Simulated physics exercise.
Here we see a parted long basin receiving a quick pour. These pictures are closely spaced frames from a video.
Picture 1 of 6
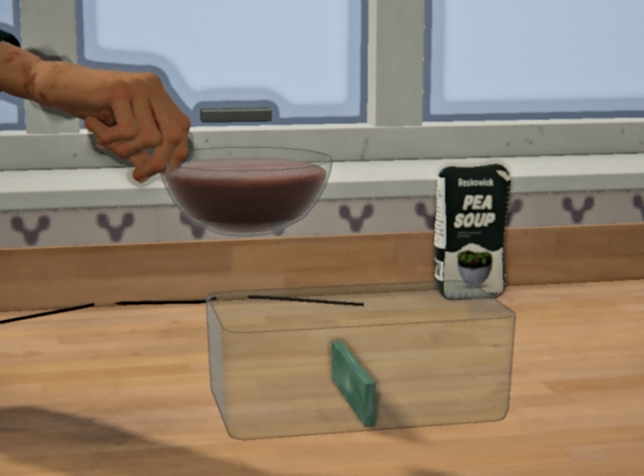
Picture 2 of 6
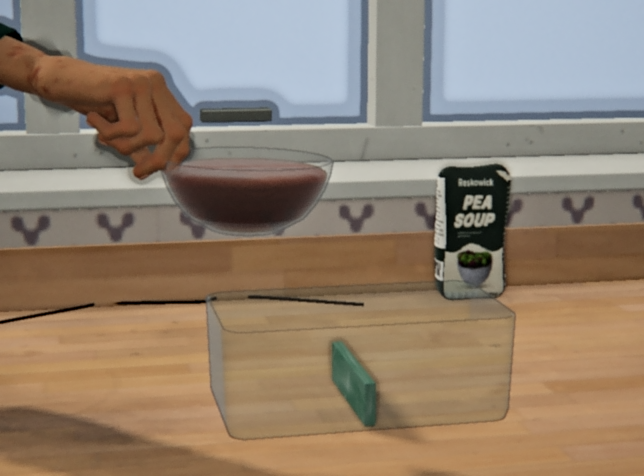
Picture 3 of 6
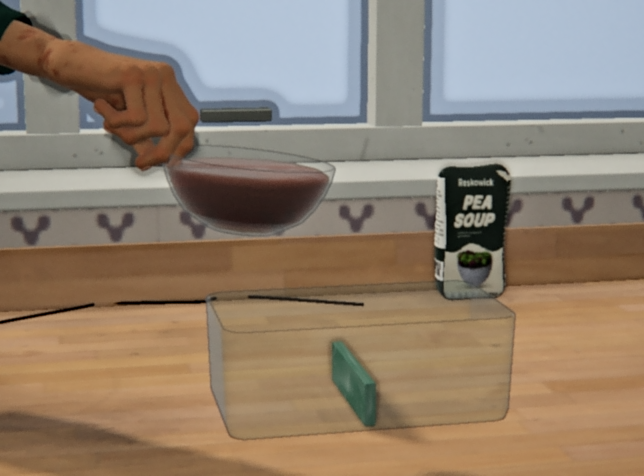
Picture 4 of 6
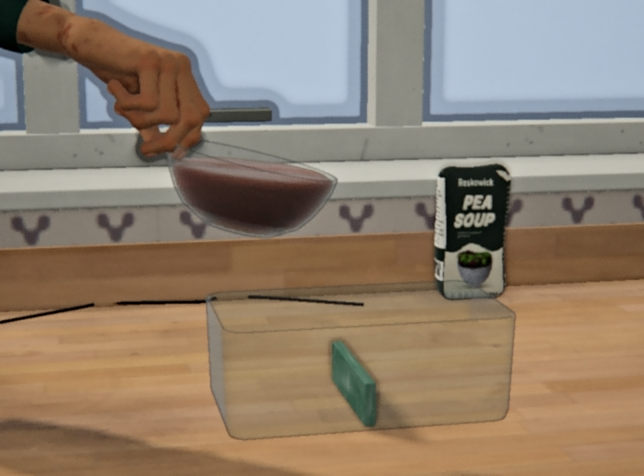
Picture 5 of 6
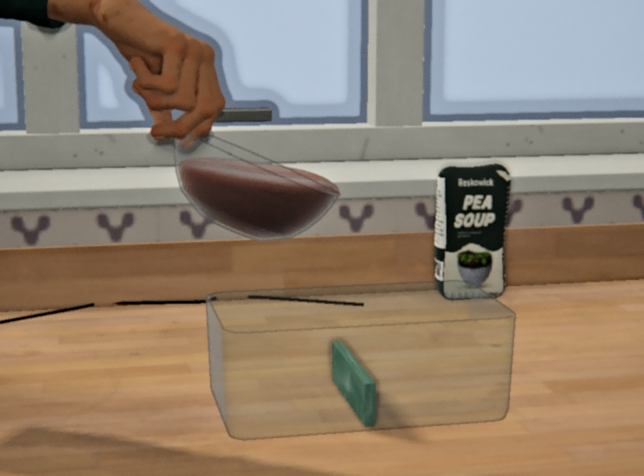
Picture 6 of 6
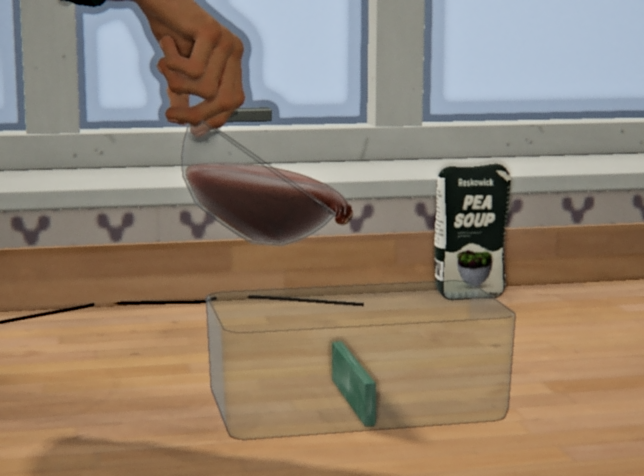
A hand holds a clear glass bowl of dark reddish liquid above a light wooden counter, seen from the front and slightly above, with a pale window behind. Below sits a long see-through basin with a small green divider, and a dark pea soup packet stands behind its right end. The hand rises and moves right, tilting the bowl steadily rightward until liquid slips over its lower rim, while the camera stays still.
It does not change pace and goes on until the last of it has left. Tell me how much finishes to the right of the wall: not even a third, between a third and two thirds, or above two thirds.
It works out to between a third and two thirds.
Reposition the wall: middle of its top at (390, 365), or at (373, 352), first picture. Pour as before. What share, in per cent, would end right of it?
Try 1: About 30 percent; try 2: About 40 percent.
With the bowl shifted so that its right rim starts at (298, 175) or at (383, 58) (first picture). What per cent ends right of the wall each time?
It comes out at around 35 percent and then around 70 percent.
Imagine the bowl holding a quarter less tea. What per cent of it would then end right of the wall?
About 55 in a hundred.
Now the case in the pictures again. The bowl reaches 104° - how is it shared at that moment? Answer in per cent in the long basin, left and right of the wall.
I'd put the left part near 20 per cent and the right part near 60.
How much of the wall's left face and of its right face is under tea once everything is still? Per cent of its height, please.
Close to 40 for the left and 50 for the right.
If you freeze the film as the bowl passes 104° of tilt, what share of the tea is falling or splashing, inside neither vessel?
It's close to 15 per cent.
A moment on, the bowl is tipped right over and 3 per cent is still to pour, 21 is left of the wall and 62 right of it.
Next, the bowl is tipped right over and 0 per cent is still to pour, 33 is left of the wall and 50 right of it.
Then the bowl is tipped right over and 0 per cent is still to pour, 38 is left of the wall and 58 right of it.
Later the bowl is tipped right over and 0 per cent is still to pour, 40 is left of the wall and 56 right of it.
In the end 40 per cent lies left of the wall, 56 right of it and 4 outside.
